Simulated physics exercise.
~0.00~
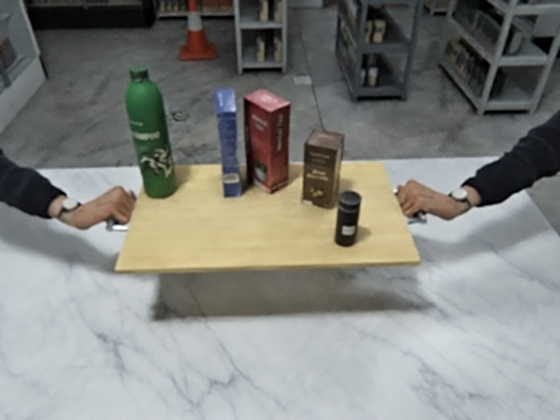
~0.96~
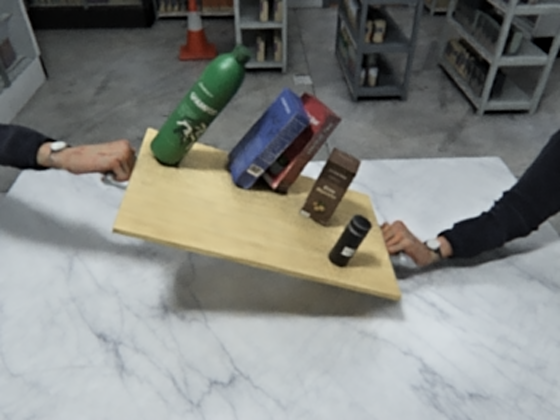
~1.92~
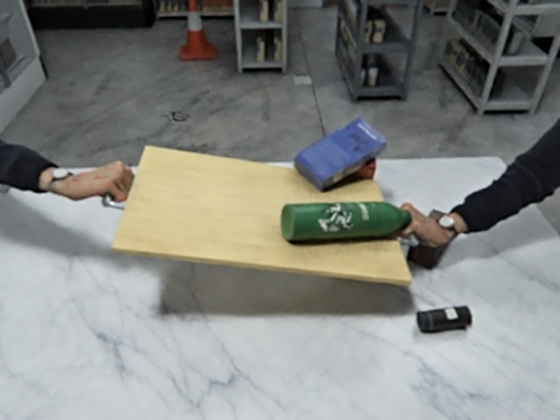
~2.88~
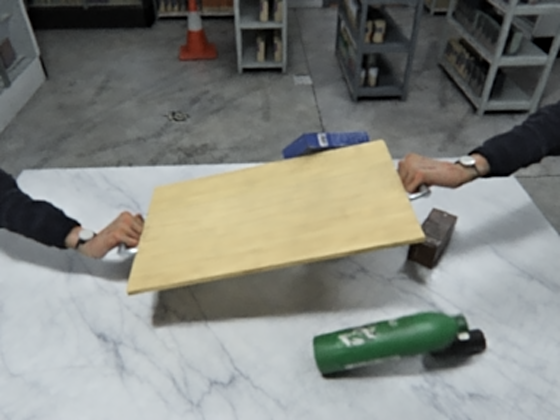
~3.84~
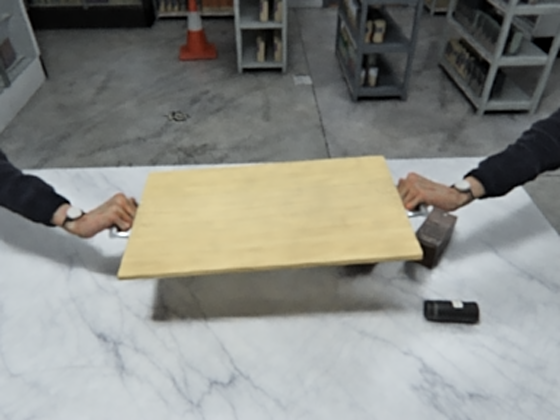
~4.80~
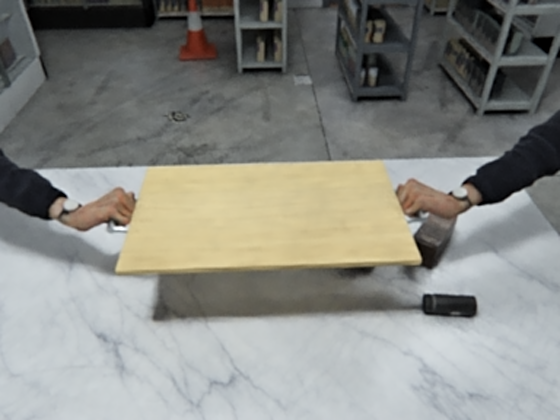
Wooden tray held by two hands tipping right, spilling bottle, cartons, packet and black shaker, then tilting left and levelling empty.
